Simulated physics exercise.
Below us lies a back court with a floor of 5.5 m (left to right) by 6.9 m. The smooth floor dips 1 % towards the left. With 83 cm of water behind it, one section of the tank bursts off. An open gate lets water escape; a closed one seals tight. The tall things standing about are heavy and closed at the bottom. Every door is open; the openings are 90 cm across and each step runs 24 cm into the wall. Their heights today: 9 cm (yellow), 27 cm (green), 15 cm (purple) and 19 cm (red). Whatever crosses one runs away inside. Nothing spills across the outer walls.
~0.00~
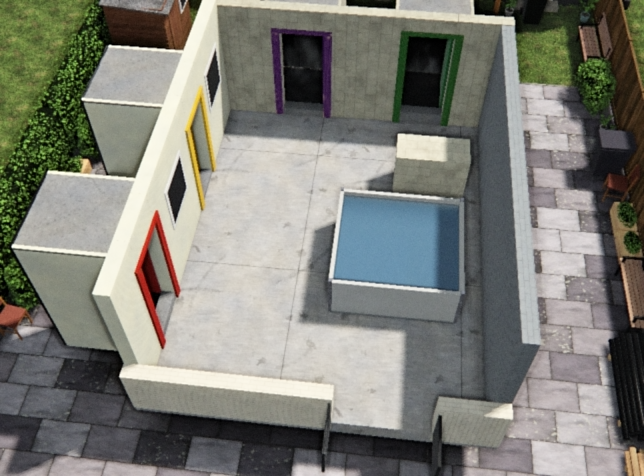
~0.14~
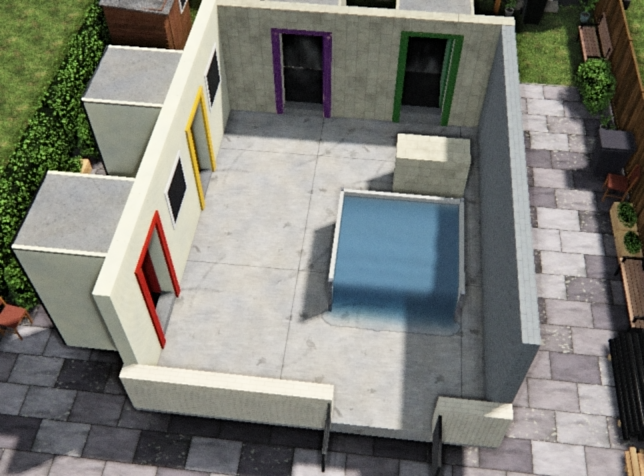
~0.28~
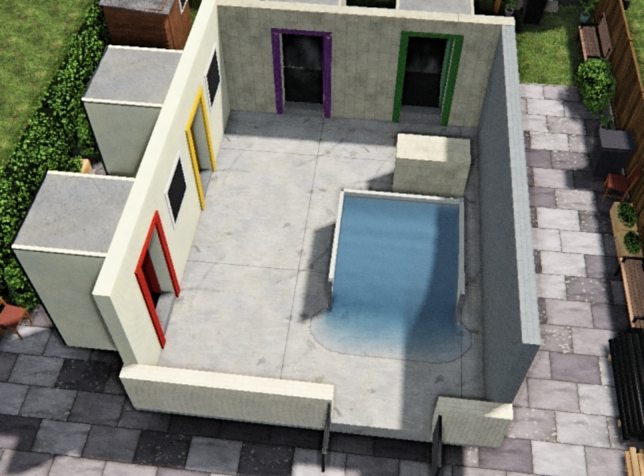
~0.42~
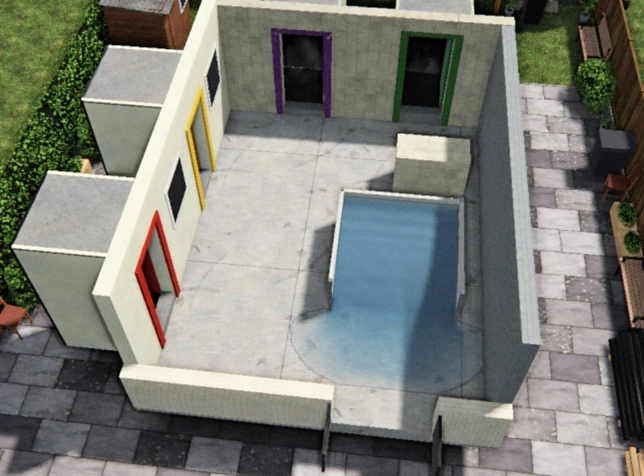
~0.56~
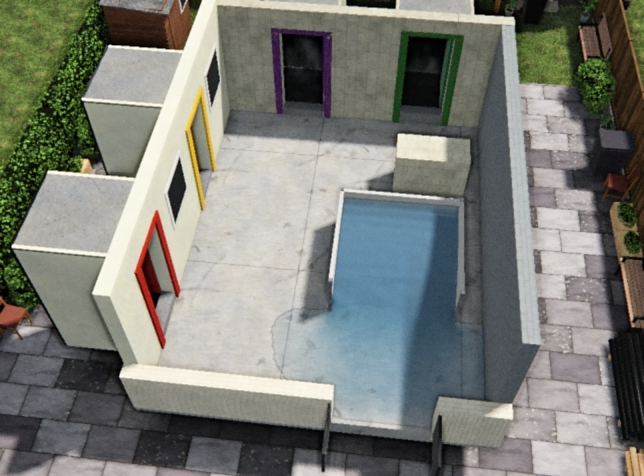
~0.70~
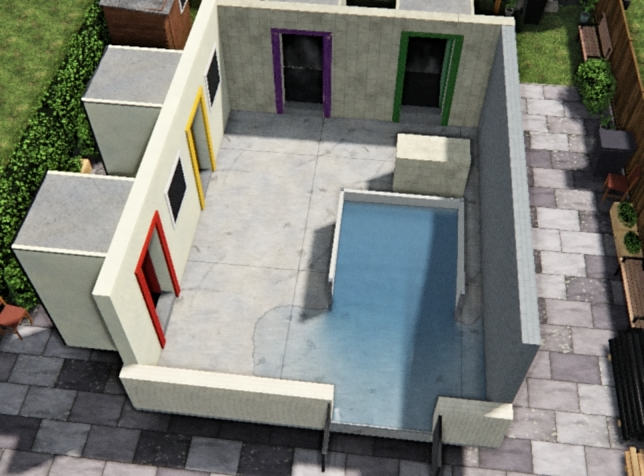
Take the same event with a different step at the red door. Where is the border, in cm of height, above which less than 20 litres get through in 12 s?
Close to 12 cm is just enough.
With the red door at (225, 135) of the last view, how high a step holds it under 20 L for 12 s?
About 6.5 cm.
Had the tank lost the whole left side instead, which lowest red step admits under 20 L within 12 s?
Then roughly 29 cm.
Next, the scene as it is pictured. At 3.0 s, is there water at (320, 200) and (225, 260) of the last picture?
In that order: Still dry, flooded.
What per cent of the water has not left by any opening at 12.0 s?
Some 44 per cent remains.
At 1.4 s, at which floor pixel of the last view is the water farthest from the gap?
Around (161, 390).
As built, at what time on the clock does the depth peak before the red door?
At about 2.8 s.
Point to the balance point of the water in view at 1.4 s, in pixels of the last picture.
Near (387, 314).
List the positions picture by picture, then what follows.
In the first frame, still water, 83 cm deep, in the tank at (399, 242); the red door at (160, 287) is dry.
In the second frame, the gap is at (393, 306), the front 0.3 m out at (334, 322); the back of the tank holds 83 cm.
In the third frame, water pours out at (393, 307) and has run 0.8 m, to (341, 350); about 14 cm deep outside, 83 cm at the back.
In the fourth frame, water pours out at (393, 308) and has run 1.3 m, to (335, 378); about 13 cm deep outside, 77 cm at the back.
In the fifth frame, the gap is at (393, 308), the front 1.9 m out at a hidden place; the back of the tank holds 70 cm.
In the sixth frame, the gap is at (393, 309), the front 2.1 m out at a hidden place; the back of the tank holds 71 cm; 1.7 m in a straight line remain to the red door at (160, 287).
After 1.4 s water covers 25 % of the floor, deepest (49 cm) near (481, 423); it has not reached the red door.
After 3.0 s water covers 35 % of the floor, deepest (30 cm) near (161, 390); 18 cm at the red door, 0 litres in over its 19 cm step.
After 12.0 s water covers 95 % of the floor, deepest (10 cm) near (219, 151); 6 cm at the red door, 1 litre in over its 19 cm step.
At the red door as built, the water arrived by 2.1 s and peaked near 18 cm at 2.8 s.
Run again over the same 12 s with other heights there, 39 litres in over 10 cm, 14 litres over 13 cm. The limit of 20 litres is kept from about 12 cm up.
